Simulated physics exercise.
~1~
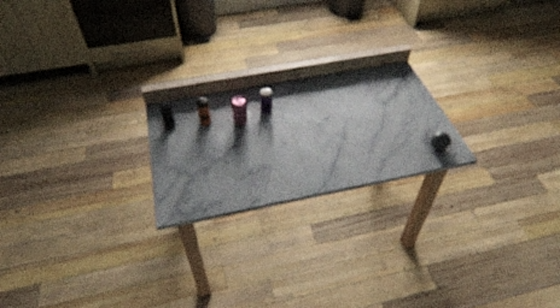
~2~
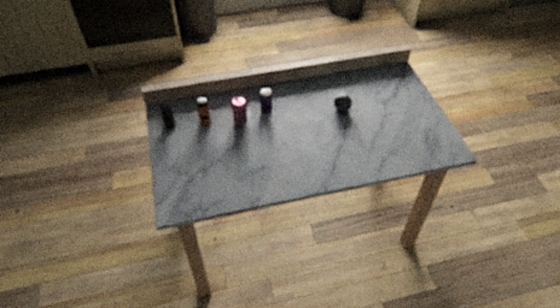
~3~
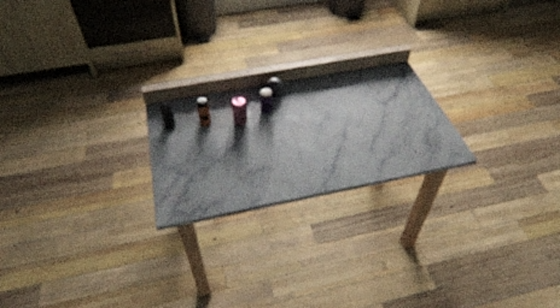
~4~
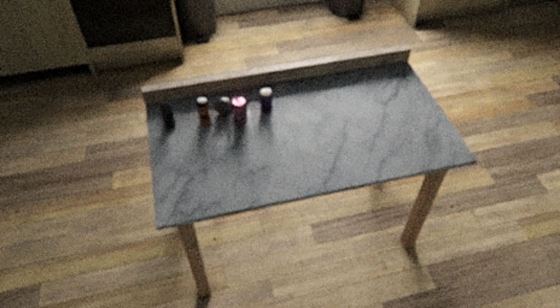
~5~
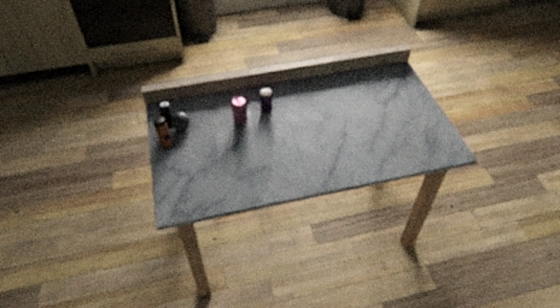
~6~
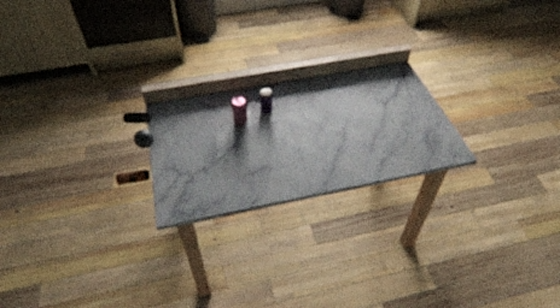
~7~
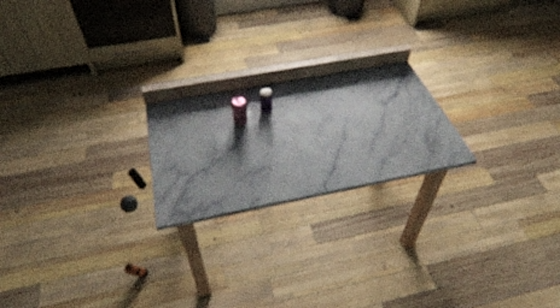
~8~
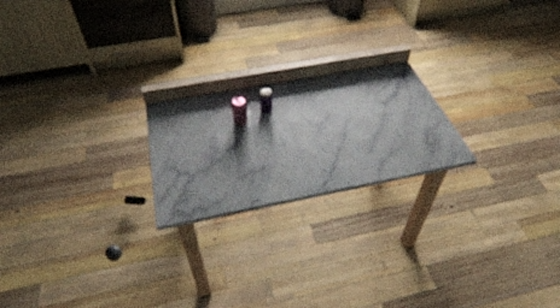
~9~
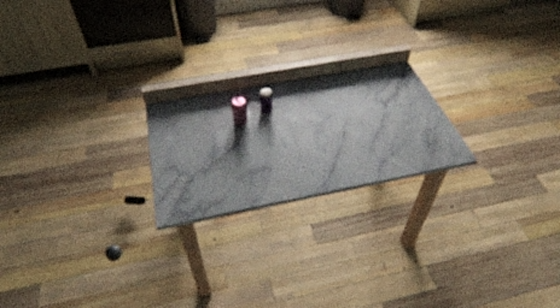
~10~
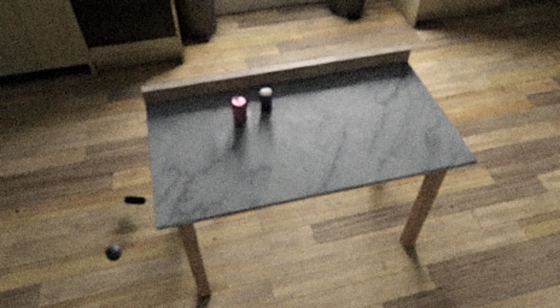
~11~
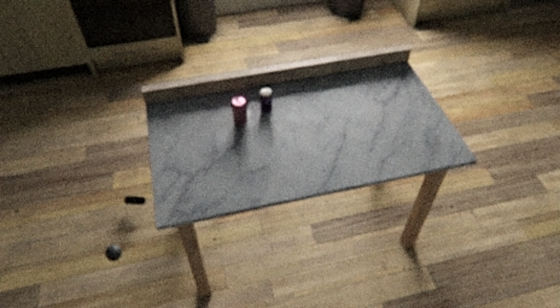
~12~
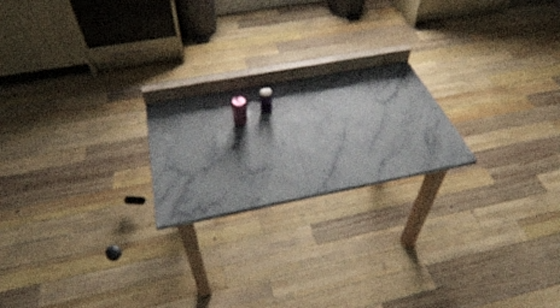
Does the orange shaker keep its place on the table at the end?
No, the orange shaker is knocked to the left, goes over the table's edge and drops out of view.
